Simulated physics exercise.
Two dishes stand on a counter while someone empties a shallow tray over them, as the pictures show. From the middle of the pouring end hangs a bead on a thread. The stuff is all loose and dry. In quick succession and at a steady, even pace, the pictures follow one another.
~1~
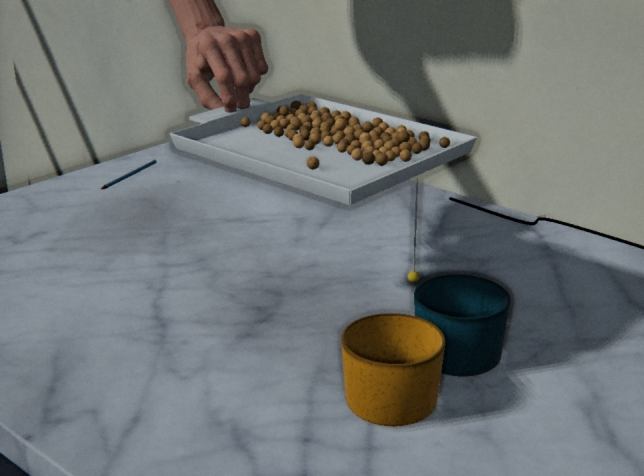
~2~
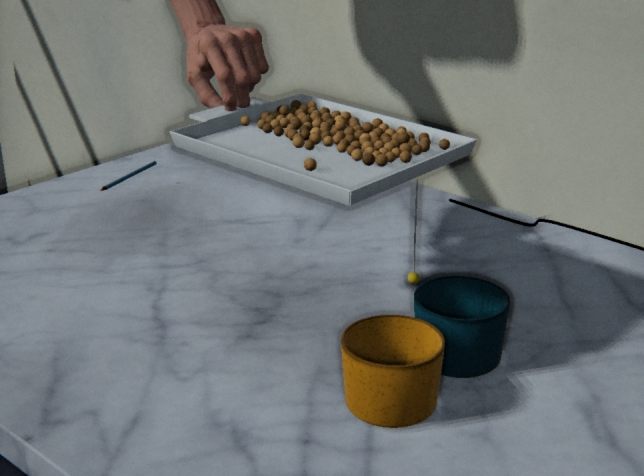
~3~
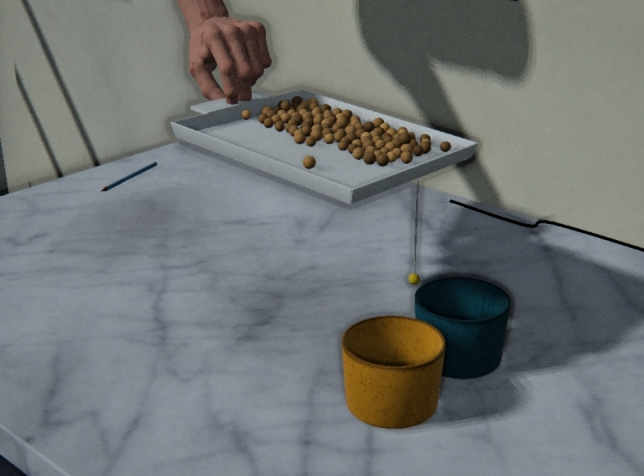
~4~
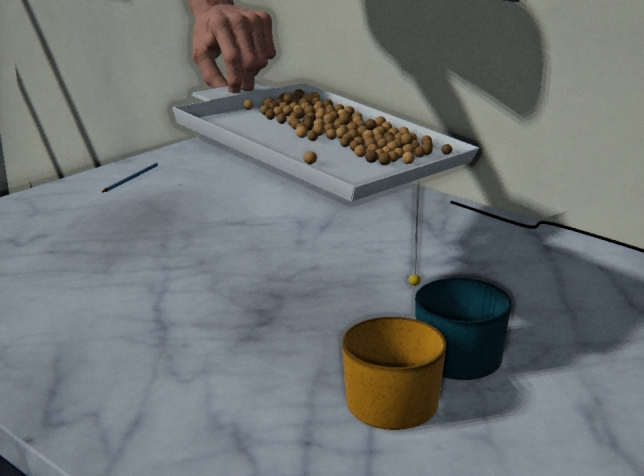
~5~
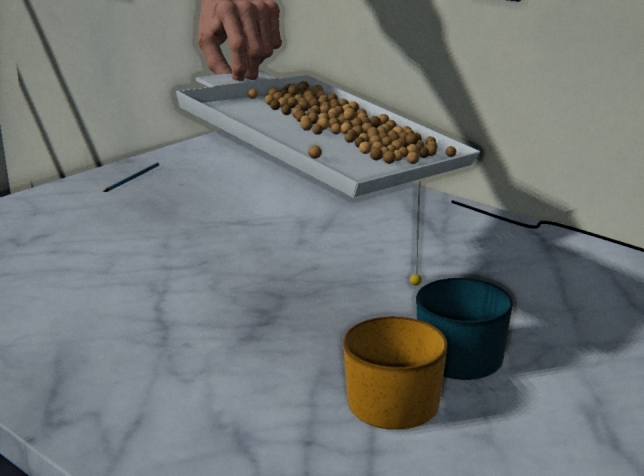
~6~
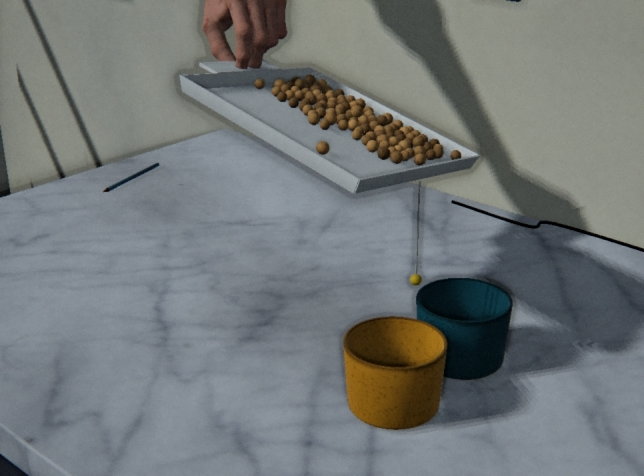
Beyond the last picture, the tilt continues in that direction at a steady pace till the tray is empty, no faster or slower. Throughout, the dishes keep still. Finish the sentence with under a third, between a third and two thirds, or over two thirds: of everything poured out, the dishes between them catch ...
Of everything poured out, the dishes between them catch under a third.
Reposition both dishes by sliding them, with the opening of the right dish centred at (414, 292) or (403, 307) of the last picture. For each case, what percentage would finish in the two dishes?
I'd say about 0 percent, followed by about 0 percent.
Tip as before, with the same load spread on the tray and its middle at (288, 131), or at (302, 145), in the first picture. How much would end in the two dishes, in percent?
The first start yields 20 per cent, the second 10 per cent.
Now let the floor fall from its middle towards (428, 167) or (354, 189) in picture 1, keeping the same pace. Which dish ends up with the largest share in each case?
So the first heading gives the rightward dish, the second gives the leftward dish.
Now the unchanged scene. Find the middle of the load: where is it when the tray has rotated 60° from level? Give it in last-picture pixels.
The middle of the pieces lands at roughly (422, 132).
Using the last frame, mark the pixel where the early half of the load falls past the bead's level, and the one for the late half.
Close to (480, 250), then close to (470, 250).
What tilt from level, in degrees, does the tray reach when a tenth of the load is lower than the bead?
Tilt: Around 75 degrees.
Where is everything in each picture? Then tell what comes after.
The first picture shows corners of the pouring end near (350, 188) and (471, 137), level; middle of the load near (336, 132), round wooden beads; left dish near (433, 382); right dish near (500, 335); bead on its thread near (414, 277).
The second picture shows corners of the pouring end near (350, 189) and (471, 139), level; middle of the load near (336, 132).
The third picture shows corners of the pouring end near (351, 187) and (472, 143), tipped barely, lowest at the right corner; middle of the load near (337, 130).
The fourth picture shows corners of the pouring end near (354, 184) and (473, 147), tipped a little, lowest at the right corner; middle of the load near (339, 126).
The fifth picture shows corners of the pouring end near (357, 181) and (475, 151), tipped a little, lowest at the right corner; middle of the load near (343, 121).
The sixth picture shows corners of the pouring end near (359, 177) and (475, 154), tipped clearly, lowest at the right corner; middle of the load near (349, 117), all but a few on the move; left dish near (435, 386); right dish near (502, 339).
Shortly afterwards, tray tipped steeply; all but a few on the tray; only a few in the air.
Next, tray tipped right over; only a few on the tray; near a quarter in the right dish; the bulk outside both; a little in the air.
Some moments later, tray tipped past a quarter turn; near a quarter in the right dish; the bulk outside both.
In the end, tray tipped past a quarter turn; none at all in the left dish; near a quarter in the right dish; the bulk outside both.
